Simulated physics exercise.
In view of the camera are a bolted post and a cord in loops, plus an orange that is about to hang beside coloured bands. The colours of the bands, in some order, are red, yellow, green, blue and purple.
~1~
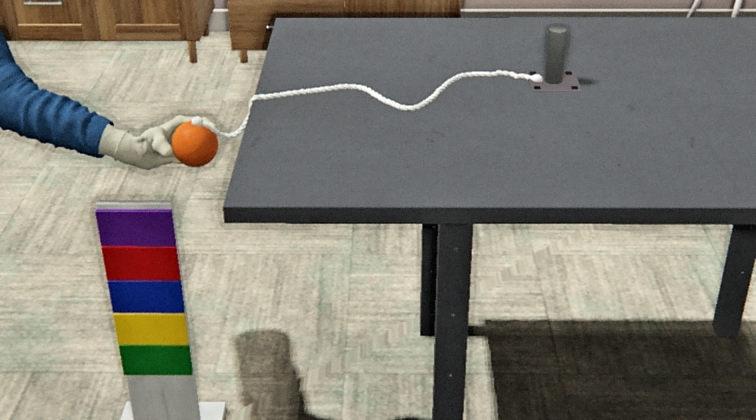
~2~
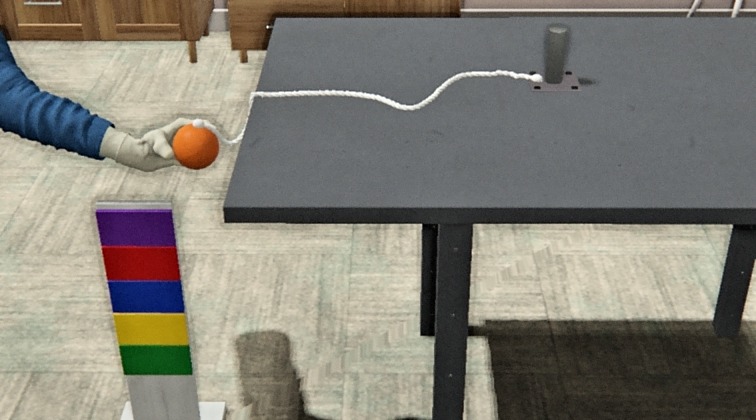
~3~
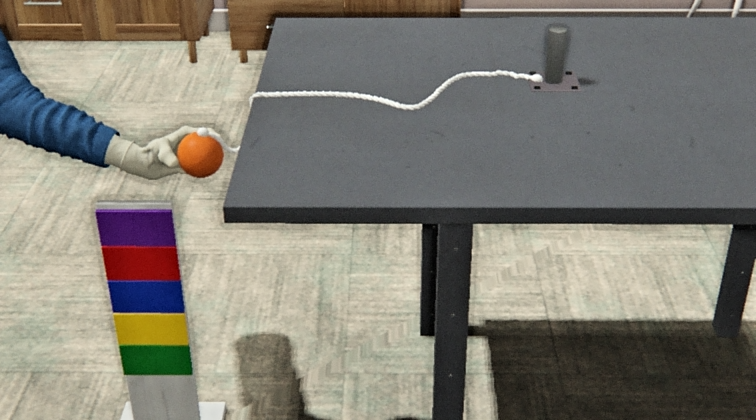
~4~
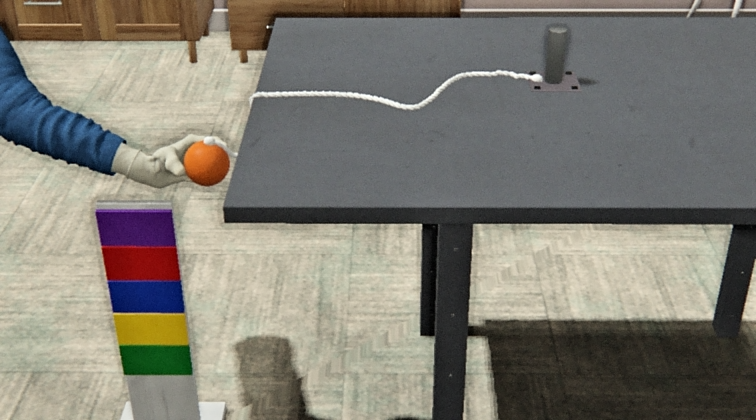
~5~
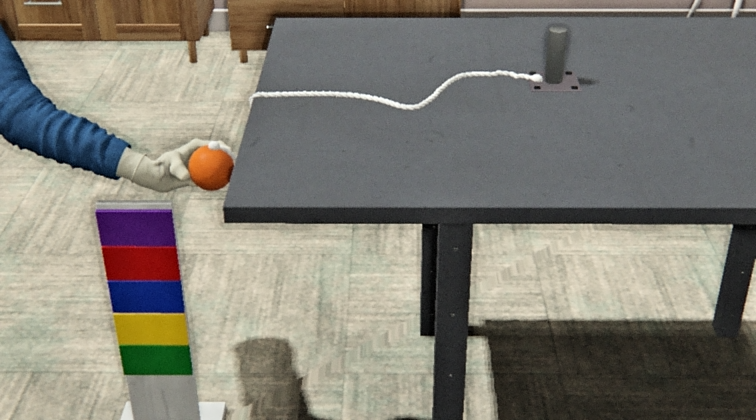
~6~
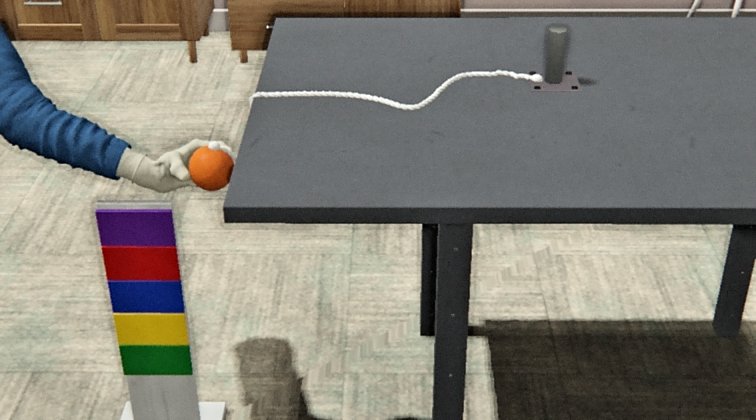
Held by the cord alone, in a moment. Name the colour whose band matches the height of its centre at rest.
That would be red.
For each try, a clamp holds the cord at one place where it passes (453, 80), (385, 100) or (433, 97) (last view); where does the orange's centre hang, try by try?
Roughly (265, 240), (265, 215) and (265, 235), in that order.
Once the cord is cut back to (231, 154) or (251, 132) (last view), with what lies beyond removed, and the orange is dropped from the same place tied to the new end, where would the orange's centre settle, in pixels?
First (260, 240), then (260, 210).
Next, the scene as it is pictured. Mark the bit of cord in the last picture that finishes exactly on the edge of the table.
The point at (309, 94).
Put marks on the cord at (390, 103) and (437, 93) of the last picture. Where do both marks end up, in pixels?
Roughly (335, 89) for the first and (405, 86) for the second.
Soon after, orange near (267, 243); level with red.
In the end, orange near (262, 254); level with red. Its centre hangs level with the red band.
